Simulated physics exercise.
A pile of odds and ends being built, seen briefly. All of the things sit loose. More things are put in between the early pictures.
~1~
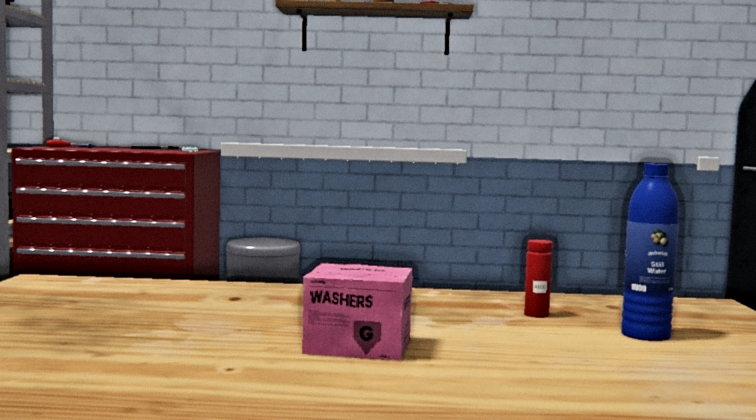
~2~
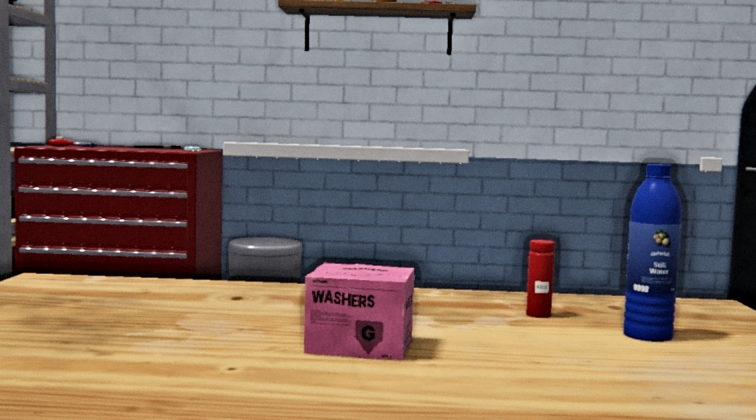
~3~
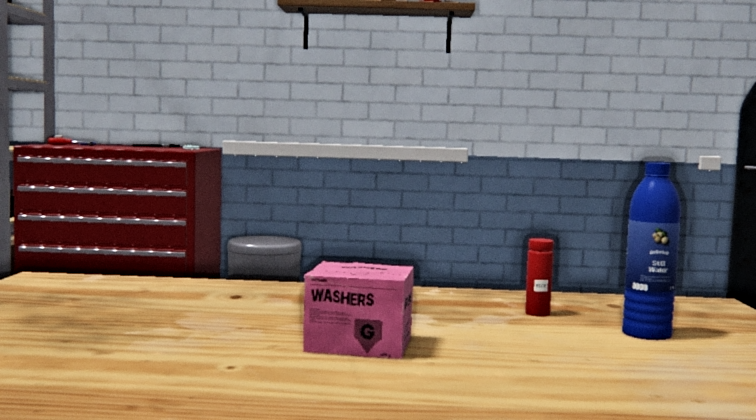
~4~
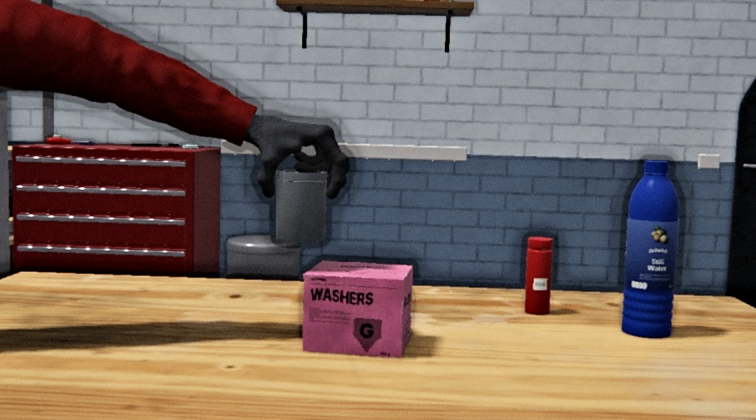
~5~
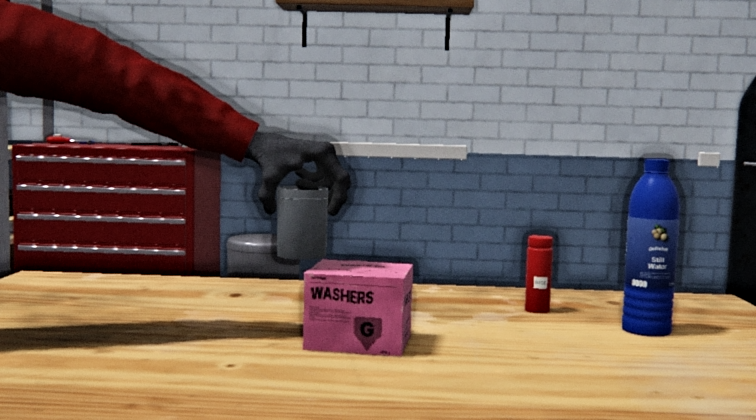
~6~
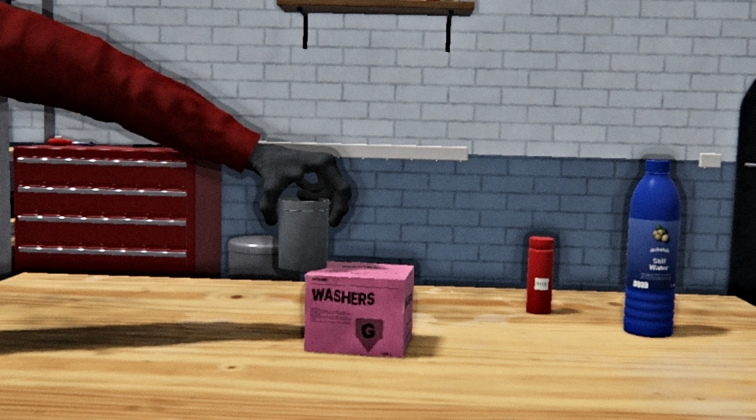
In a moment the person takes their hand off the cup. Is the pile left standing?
No, it falls.
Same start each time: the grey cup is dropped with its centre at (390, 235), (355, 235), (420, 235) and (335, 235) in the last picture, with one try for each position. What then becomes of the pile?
Outcomes in order: No collapse, no collapse, a collapse, no collapse.
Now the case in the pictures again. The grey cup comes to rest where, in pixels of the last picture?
At about (238, 314).
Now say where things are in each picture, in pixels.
In the first picture, the last thing is not in view yet; red shaker (538, 278).
In the second picture, the last thing is not in view yet; pink box (361, 309).
In the third picture, the last thing is not in view yet; blue bottle (652, 250).
The fourth picture shows on its way; grey cup (301, 205); red shaker (539, 276).
The fifth picture shows on its way; grey cup (302, 222); pink box (360, 306).
The sixth picture shows in place under the hand; grey cup (303, 233); blue bottle (653, 248).
Then, 0.40 s later than the last frame, grey cup now fallen.
Then, 0.60 s later than the last frame, nothing new.
When it is over, fallen, grey cup; the other 3 as before. End places, in pixels of the last picture, grey cup near (237, 314). The pile gives way.
